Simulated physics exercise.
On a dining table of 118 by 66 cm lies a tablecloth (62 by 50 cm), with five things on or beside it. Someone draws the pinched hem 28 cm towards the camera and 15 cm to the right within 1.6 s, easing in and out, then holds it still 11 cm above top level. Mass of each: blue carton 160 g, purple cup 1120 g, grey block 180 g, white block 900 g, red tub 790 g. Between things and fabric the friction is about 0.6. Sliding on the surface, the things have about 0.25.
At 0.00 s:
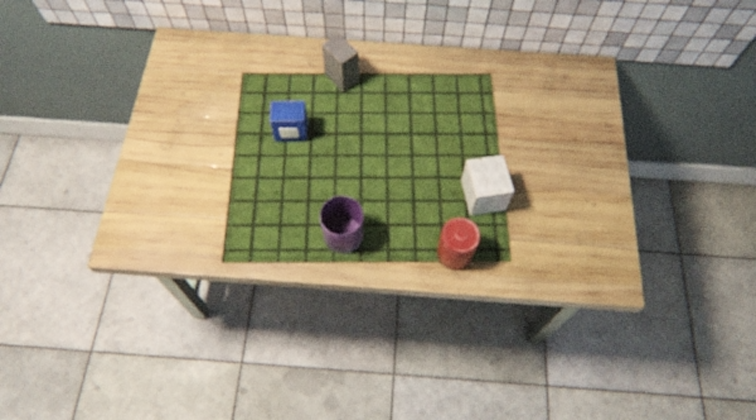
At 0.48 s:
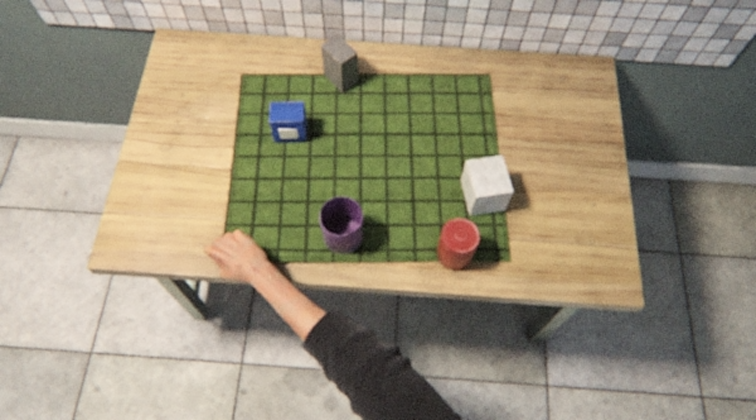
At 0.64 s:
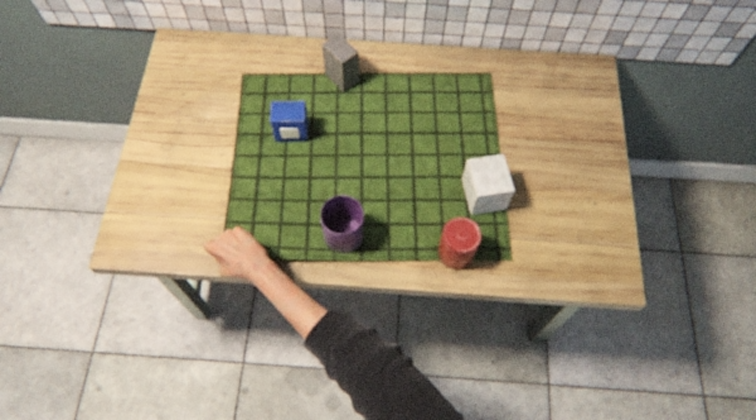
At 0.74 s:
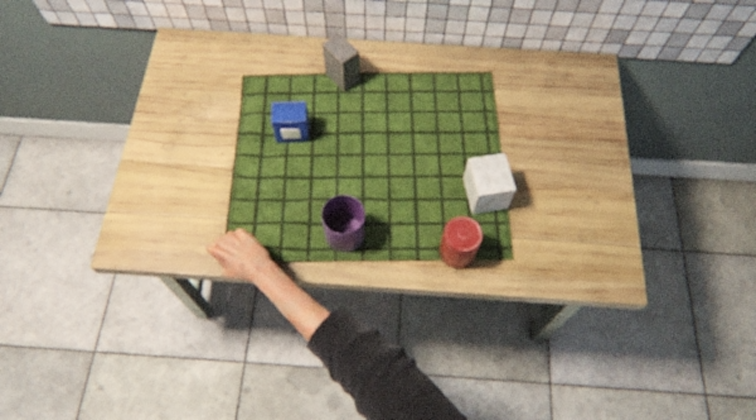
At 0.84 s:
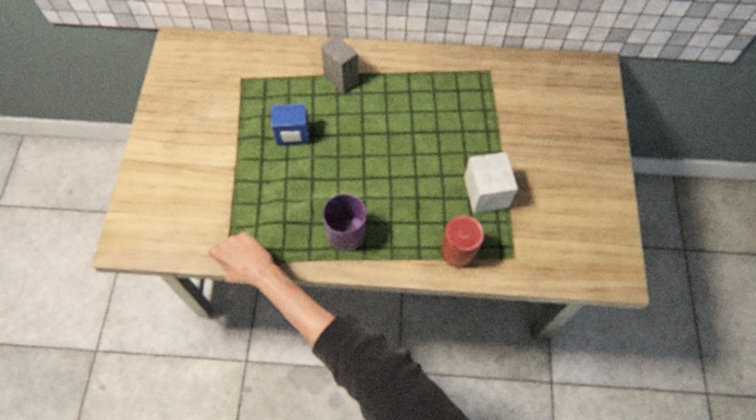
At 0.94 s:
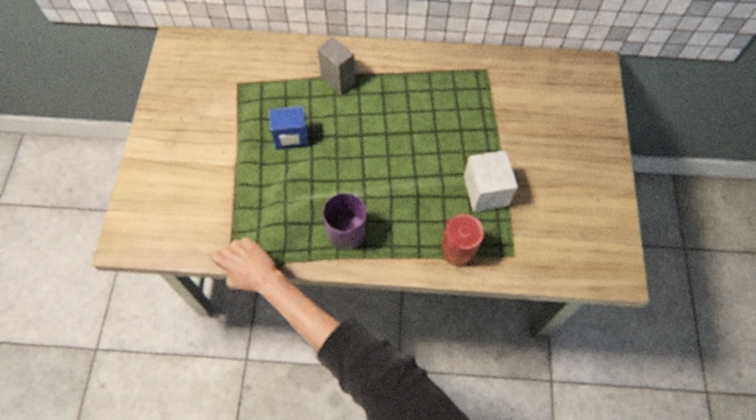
We see a green checked cloth on a wooden table with a blue carton, grey block, white block, purple cup and red tub; a hand grips the near left corner and draws it slightly towards the viewer, wrinkling the cloth.
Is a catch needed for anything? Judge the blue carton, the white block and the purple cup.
Watch the blue carton hang in there, watch the white block hang in there, watch the purple cup go overboard.
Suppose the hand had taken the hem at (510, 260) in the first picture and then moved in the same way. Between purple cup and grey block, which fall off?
In that case: Purple cup goes over, grey block remains.
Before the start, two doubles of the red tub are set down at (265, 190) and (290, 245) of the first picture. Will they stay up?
Off the top, then off the top.
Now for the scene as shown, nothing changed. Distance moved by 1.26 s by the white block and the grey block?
Shift - white block 2 cm, grey block 10 cm.
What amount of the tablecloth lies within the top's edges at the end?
Around 75 percent.
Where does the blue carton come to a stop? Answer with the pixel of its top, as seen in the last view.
You'll find it ending up somewhere near (252, 243).
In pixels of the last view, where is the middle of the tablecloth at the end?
Close to (342, 230) in pixels.
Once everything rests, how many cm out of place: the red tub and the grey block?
For the red tub I get 2 cm, for the grey block 30 cm.
By 1.3 s, 95 % of the tablecloth is still over the top; blue carton 10 cm off its start, purple cup 3 cm off its start, white block 1 cm off its start.
By 1.6 s, 90 % of the tablecloth is still over the top; blue carton 20 cm off its start, purple cup 14 cm off its start, white block 3 cm off its start.
By 1.9 s, 80 % of the tablecloth is still over the top; purple cup over the edge, blue carton 29 cm off its start at (257, 224), white block 6 cm off its start at (465, 173).
By 2.2 s, 75 % of the tablecloth is still over the top; purple cup over the edge, blue carton 33 cm off its start, white block 8 cm off its start.
By 3.8 s, 75 % of the tablecloth is still over the top; purple cup over the edge, blue carton 33 cm off its start at (252, 243), white block 8 cm off its start at (456, 177), grey block 32 cm off its start at (261, 148).
